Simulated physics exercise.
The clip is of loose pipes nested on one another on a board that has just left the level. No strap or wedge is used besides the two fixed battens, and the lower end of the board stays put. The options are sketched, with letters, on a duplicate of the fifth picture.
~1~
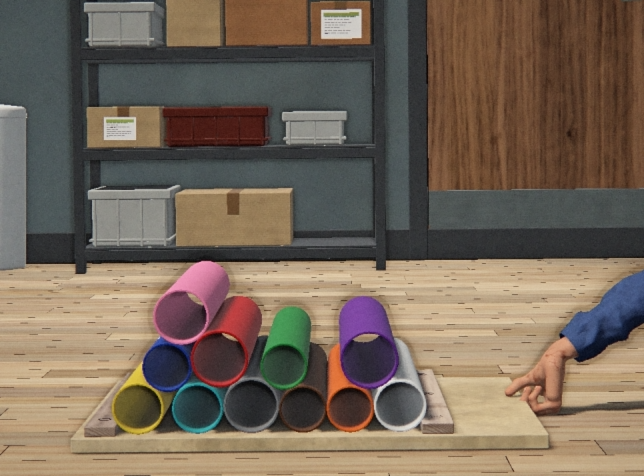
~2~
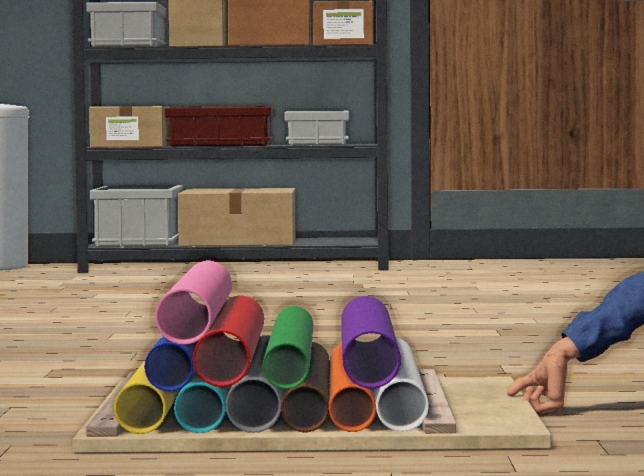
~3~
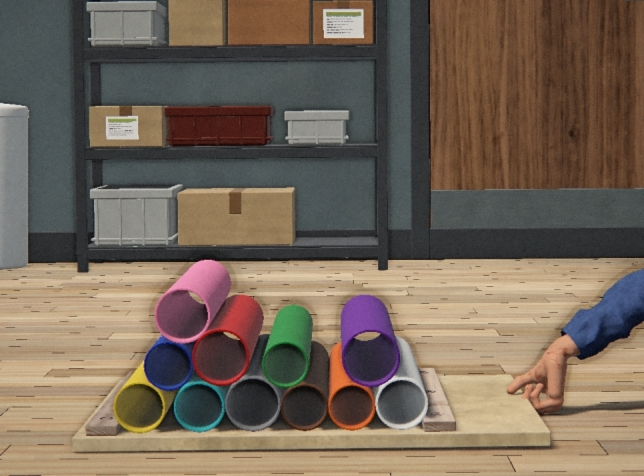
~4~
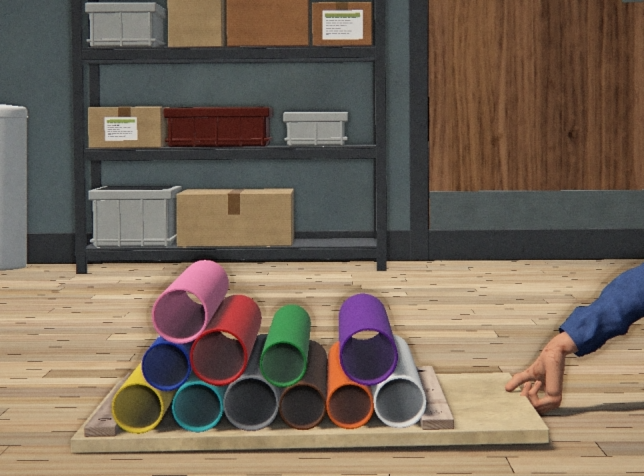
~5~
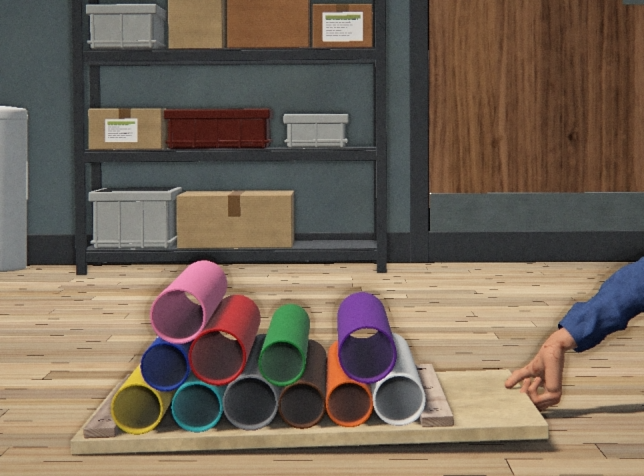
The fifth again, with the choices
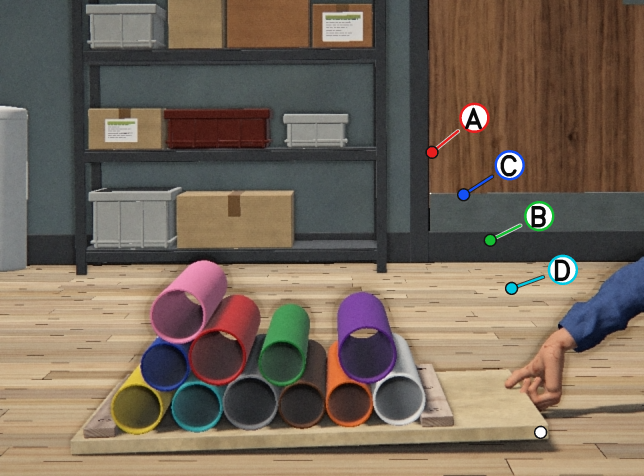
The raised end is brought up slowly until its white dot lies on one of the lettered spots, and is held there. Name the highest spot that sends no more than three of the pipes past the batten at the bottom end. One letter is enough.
D is the limit.
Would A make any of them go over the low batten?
Yes.
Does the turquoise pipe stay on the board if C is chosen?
No, with C.
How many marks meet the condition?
One of them.
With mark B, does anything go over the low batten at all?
Yes, at B.
On the marked copy, A at (432, 152); B at (491, 240); C at (463, 195); D at (512, 288); the white dot at (541, 432).
With D. Early on, board at 14°.
Further on, board at 20°.
At the end, board at 20°, two over the low batten (blue, pink).
As for the rest, A eleven over the low batten; B eleven over the low batten; C eleven over the low batten.
